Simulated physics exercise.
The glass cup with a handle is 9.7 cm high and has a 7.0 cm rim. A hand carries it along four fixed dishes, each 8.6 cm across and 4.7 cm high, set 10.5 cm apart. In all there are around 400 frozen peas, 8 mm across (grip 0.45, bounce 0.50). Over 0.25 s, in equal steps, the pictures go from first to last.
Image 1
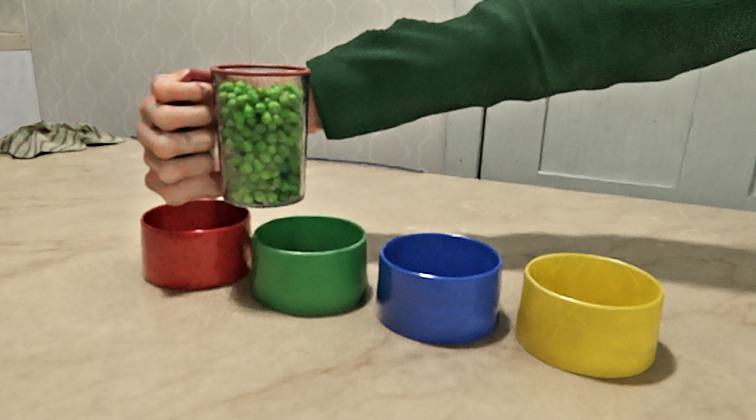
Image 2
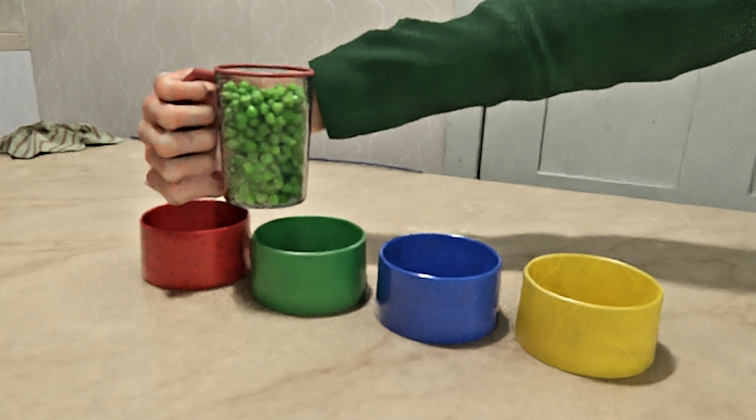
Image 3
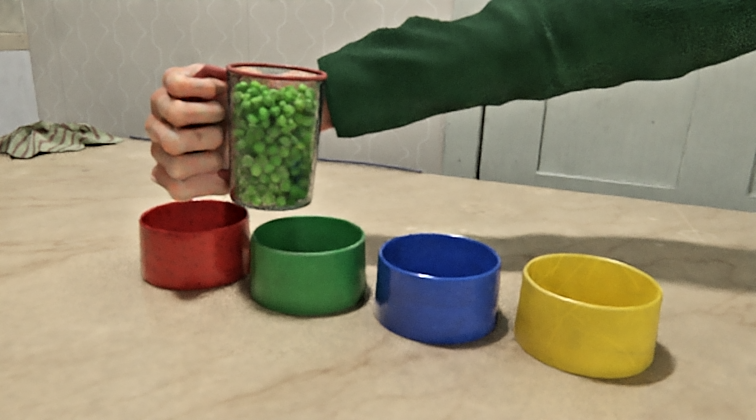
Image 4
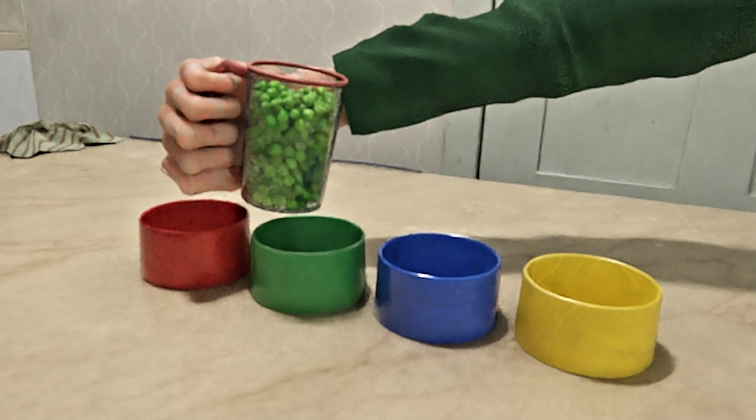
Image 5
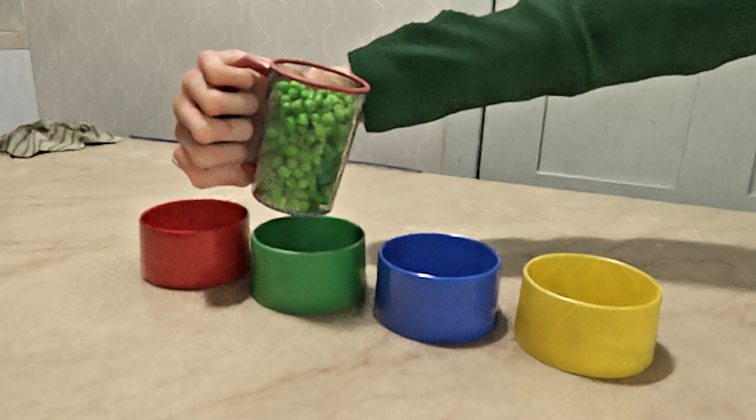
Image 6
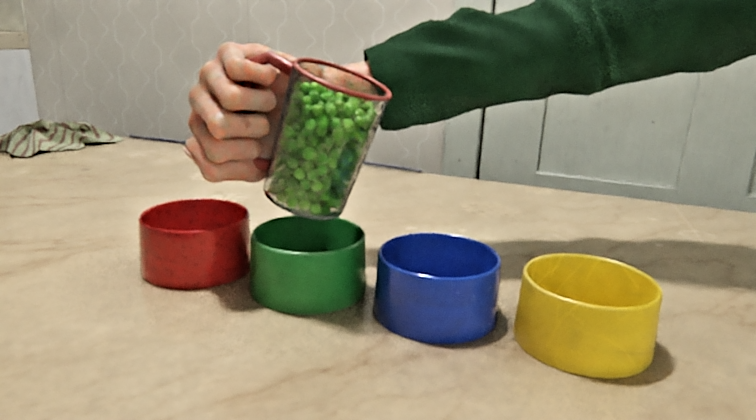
On a pale tabletop, a hand moves a cup of peas rightward above bowls, tilting it slightly.
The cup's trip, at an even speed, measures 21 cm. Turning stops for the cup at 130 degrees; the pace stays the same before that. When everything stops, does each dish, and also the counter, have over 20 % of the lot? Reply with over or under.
Red under, blue under, green under, yellow over, counter under.
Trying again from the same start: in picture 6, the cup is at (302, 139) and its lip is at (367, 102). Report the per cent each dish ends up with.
The red dish keeps 0, the blue one 0, the green one 0 and the yellow one 90.
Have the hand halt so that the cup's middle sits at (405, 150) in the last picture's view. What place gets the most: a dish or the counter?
Result: Largest portion at blue.
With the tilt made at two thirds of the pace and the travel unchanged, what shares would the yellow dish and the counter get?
It would be yellow 90 and counter 10.
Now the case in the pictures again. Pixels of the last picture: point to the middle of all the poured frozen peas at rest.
Near (595, 306).
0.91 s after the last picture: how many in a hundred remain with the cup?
Somewhere close to 80 percent.
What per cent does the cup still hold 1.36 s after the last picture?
Estimate: Some 0 %.
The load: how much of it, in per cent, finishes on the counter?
Estimate: Near 10 per cent.
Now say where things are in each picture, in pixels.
Cup at (263, 135), tilt 0 degrees, lip at (304, 73), moved 0.0 cm; middle of the pieces at (265, 143); red dish at (197, 215); green dish at (310, 234); blue dish at (441, 255); yellow dish at (592, 279), in the first picture.
Cup at (265, 135), tilt 1 degrees, lip at (308, 74), moved 0.3 cm; middle of the pieces at (268, 144), in the second picture.
Cup at (274, 136), tilt 4 degrees, lip at (321, 78), moved 1.1 cm; middle of the pieces at (276, 145), in the third picture.
Cup at (290, 138), tilt 9 degrees, lip at (342, 84), moved 2.4 cm; middle of the pieces at (291, 146), in the fourth picture.
Cup at (306, 139), tilt 13 degrees, lip at (365, 91), moved 3.8 cm; middle of the pieces at (307, 148), in the fifth picture.
Cup at (323, 141), tilt 18 degrees, lip at (387, 98), moved 5.2 cm; middle of the pieces at (323, 150); red dish at (195, 215); green dish at (309, 233); blue dish at (439, 255); yellow dish at (591, 279), in the sixth picture.
Then, 0.55 s after the last picture, tilt 72 degrees; cup holds 100 %.
Then, 0.91 s after the last picture, tilt 106 degrees; cup holds 80 %, yellow 15 %.
Then, 1.36 s after the last picture, tilt 130 degrees; cup holds 0 %, yellow 90 %.
In the end, red 0 %, blue 0 %, green 0 %, yellow 90 %, counter 10 %.
